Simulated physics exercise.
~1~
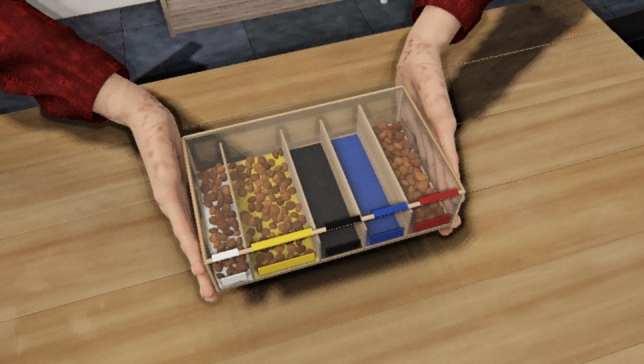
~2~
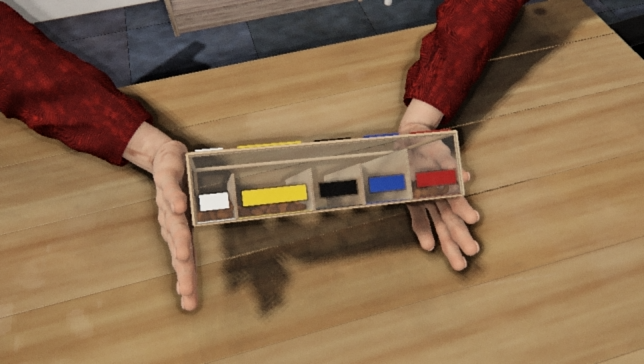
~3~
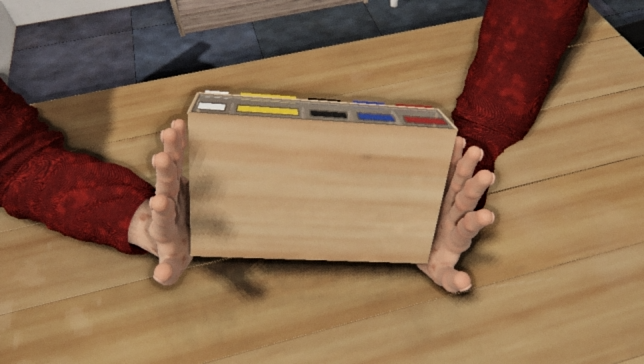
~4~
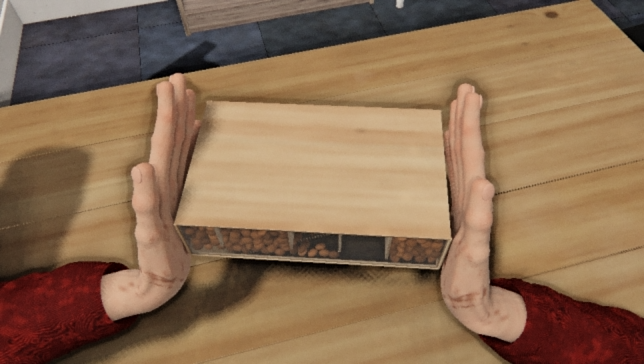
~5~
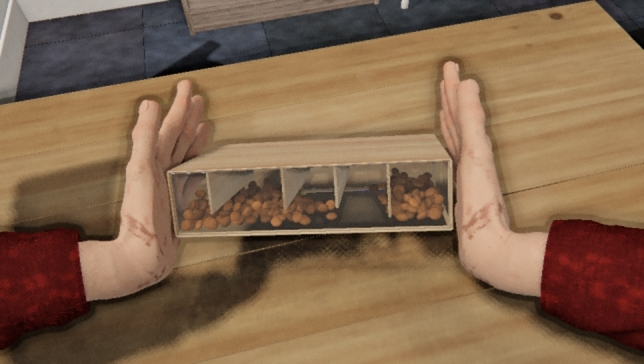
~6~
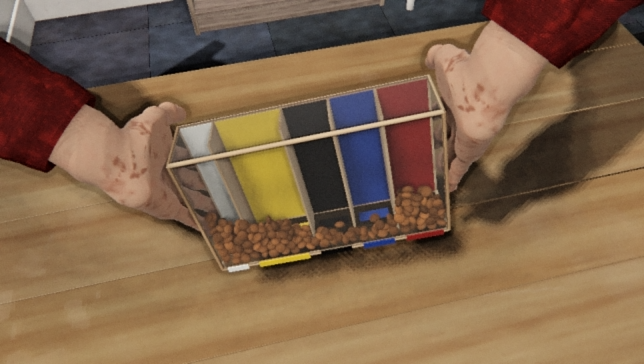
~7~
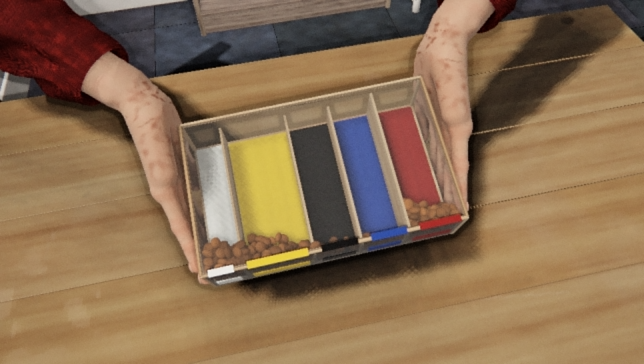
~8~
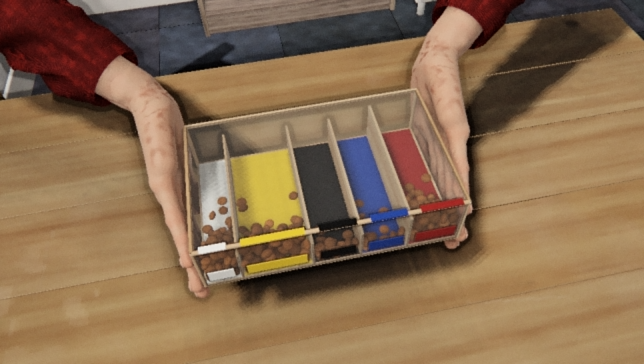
A clear-lidded wooden box of small brown pieces sits between two hands in red sleeves, seen from above over a wooden table. Its five compartments run white, yellow, black, blue and red from left to right, with pieces filling the white, yellow and red ones. The hands tip the box up and over until its plain wooden underside faces upward. They keep turning it, and the pieces tumble and gather along the near edge as the coloured floors reappear. Finally the box lies upright again, with pieces mostly in white, yellow and red, and a few in black and blue.
